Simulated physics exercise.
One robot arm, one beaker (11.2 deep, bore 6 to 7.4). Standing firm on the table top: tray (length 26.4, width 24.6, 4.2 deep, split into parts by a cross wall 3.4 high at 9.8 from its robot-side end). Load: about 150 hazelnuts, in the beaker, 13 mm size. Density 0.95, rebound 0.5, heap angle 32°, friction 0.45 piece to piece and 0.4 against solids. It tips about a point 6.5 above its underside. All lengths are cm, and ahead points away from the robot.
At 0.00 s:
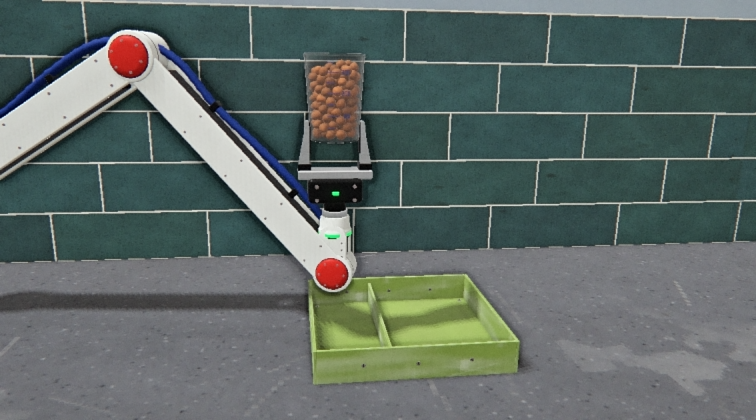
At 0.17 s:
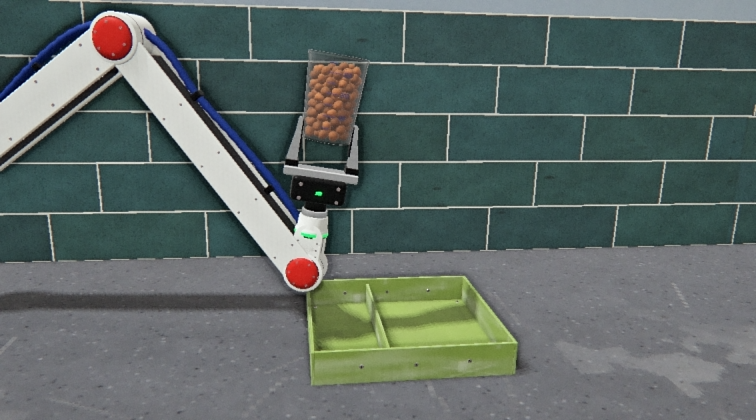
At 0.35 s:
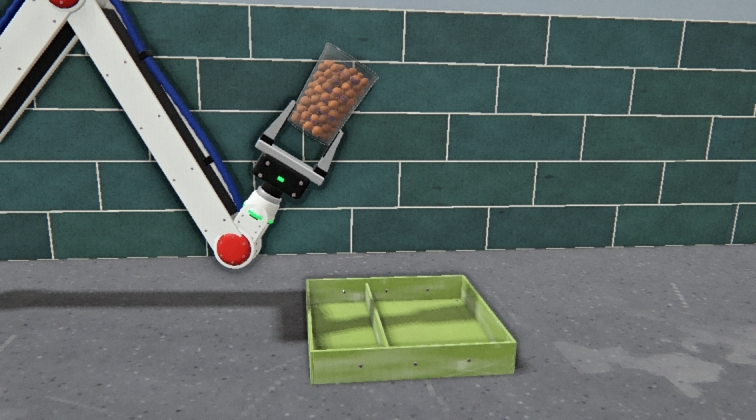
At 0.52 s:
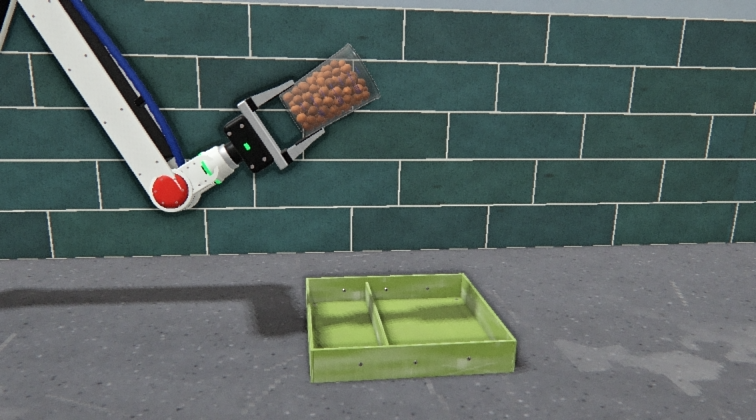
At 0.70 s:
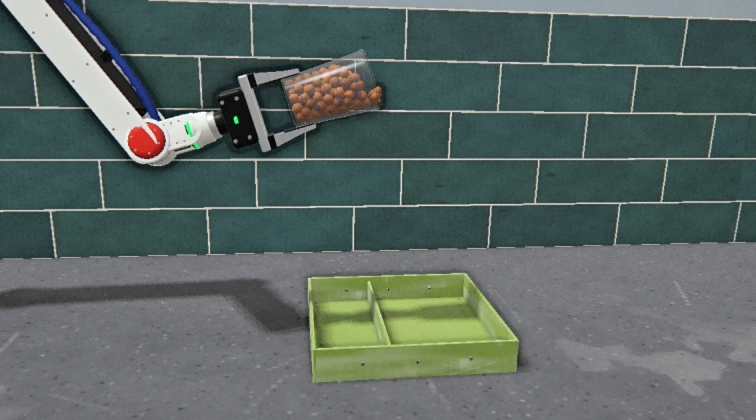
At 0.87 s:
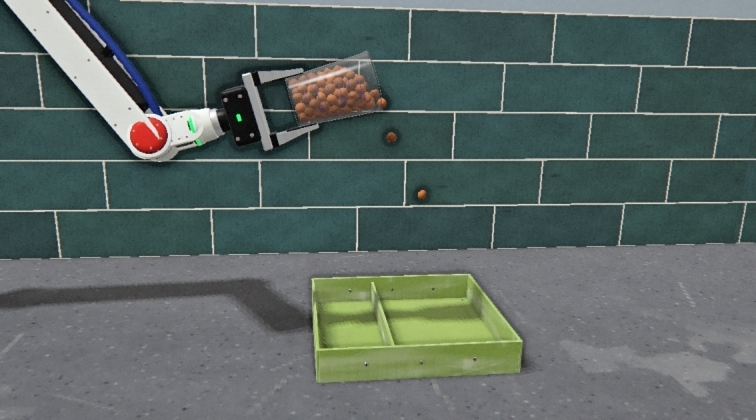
A white robot arm with red joints tilted a clear beaker of hazelnuts steeply to the right while drawing back leftward, and a couple of nuts dropped out above a divided green tray.
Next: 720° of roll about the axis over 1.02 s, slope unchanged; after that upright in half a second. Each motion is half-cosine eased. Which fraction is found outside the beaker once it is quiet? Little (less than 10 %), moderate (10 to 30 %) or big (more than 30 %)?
Share outside the beaker: Moderate (10 to 30 %).
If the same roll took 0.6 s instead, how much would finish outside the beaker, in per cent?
It would be near 10 per cent.
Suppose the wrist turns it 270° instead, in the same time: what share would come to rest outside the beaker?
In that case some 15 per cent.
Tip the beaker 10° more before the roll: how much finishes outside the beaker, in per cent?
Some 45 per cent.
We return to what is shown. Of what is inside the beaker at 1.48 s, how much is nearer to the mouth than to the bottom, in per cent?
Some 45 per cent.
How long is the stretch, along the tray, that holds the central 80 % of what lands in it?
About 12 cm.
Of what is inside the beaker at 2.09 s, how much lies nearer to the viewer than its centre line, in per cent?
Some 45 per cent.
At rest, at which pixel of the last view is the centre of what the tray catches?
Near (429, 325).
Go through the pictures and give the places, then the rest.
Beaker middle at (335, 99), upright; upper third of the load around (336, 77), from x 315 to 355, top at y 65; 148 in the beaker, in the first picture.
Beaker middle at (332, 99), tipped 9°; upper third of the load around (337, 79), from x 310 to 355, top at y 65, in the second picture.
Beaker middle at (330, 97), tipped 32°; upper third of the load around (336, 80), from x 295 to 365, top at y 65, in the third picture.
Beaker middle at (328, 94), tipped 57°; upper third of the load around (337, 81), from x 290 to 365, top at y 65, in the fourth picture.
Beaker middle at (329, 92), tipped 73°; upper third of the load around (333, 81), from x 290 to 375, top at y 70, in the fifth picture.
Beaker middle at (332, 92), tipped 75°; upper third of the load around (333, 82), from x 295 to 420, top at y 70; 146 in the beaker, 2 in flight or on a rim, in the sixth picture.
After 1.48 s, tipped 75°, highest piece 40 above the table; 136 in the beaker, 5 in the far-side part, 7 in flight or on a rim.
After 2.09 s, tipped 50°, highest piece 38 above the table; 124 in the beaker, 18 in the far-side part, 2 on the table or floor, 4 in flight or on a rim.
After 2.59 s, upright, highest piece 40 above the table; 124 in the beaker, 22 in the far-side part, 2 on the table or floor.
After 3.29 s, upright, highest piece 40 above the table; 124 in the beaker, 22 in the far-side part, 2 on the table or floor.
At rest, 124 in the beaker, 22 in the far-side part, 2 on the table or floor. That is 16 % outside the beaker.
